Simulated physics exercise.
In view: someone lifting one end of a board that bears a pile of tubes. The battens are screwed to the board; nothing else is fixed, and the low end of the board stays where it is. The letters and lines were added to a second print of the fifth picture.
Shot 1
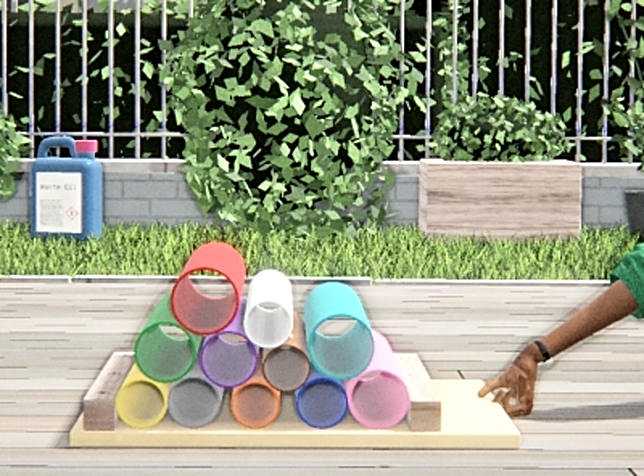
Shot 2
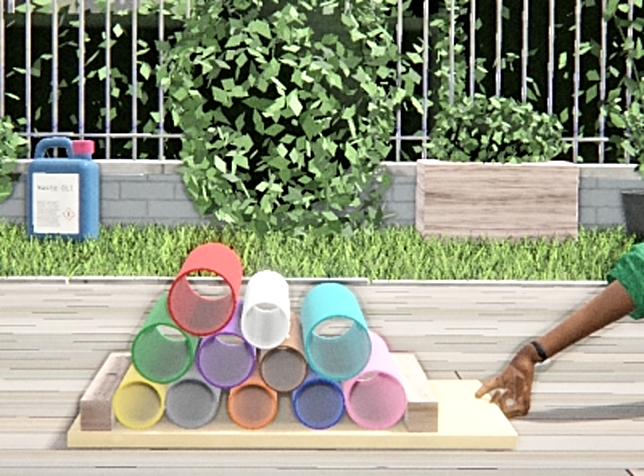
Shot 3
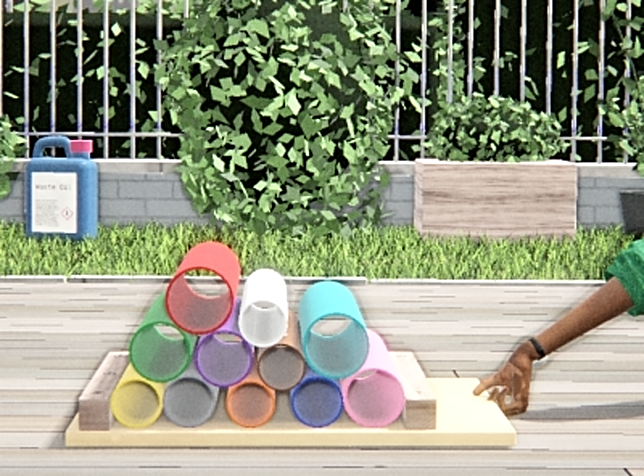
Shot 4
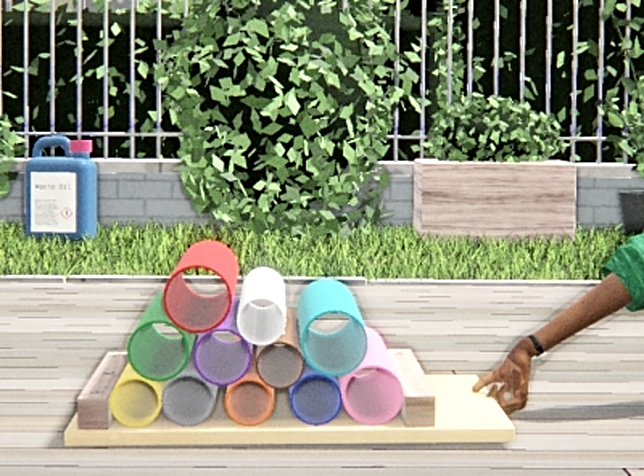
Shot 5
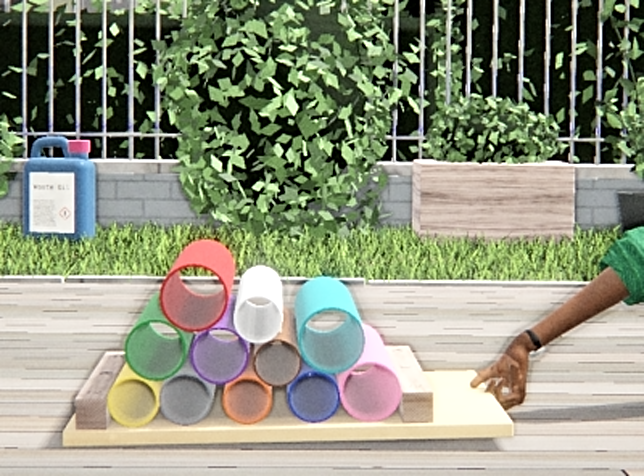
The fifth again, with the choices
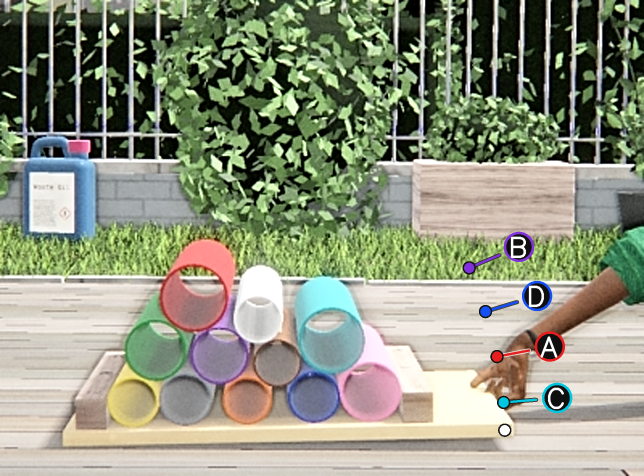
On a garden deck, a hand slightly raises the right end of a board bearing stacked colourful tubes.
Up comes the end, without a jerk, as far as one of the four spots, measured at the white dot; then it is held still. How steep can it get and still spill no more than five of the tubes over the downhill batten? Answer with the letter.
D is the limit.
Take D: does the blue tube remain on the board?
Yes.
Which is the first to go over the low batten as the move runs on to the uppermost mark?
The green one.
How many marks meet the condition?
Three of them.
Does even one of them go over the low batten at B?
At B: Yes.
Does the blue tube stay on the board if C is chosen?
Yes, with C.
On the marked copy, A at (497, 357); B at (469, 268); C at (504, 402); D at (485, 311); the white dot at (505, 430).
With D. Early on, board at 15°.
Further on, board at 17°.
At the end, board at 17°, two over the low batten (green, red).
As for the rest, A none over the low batten; B six over the low batten; C none over the low batten.
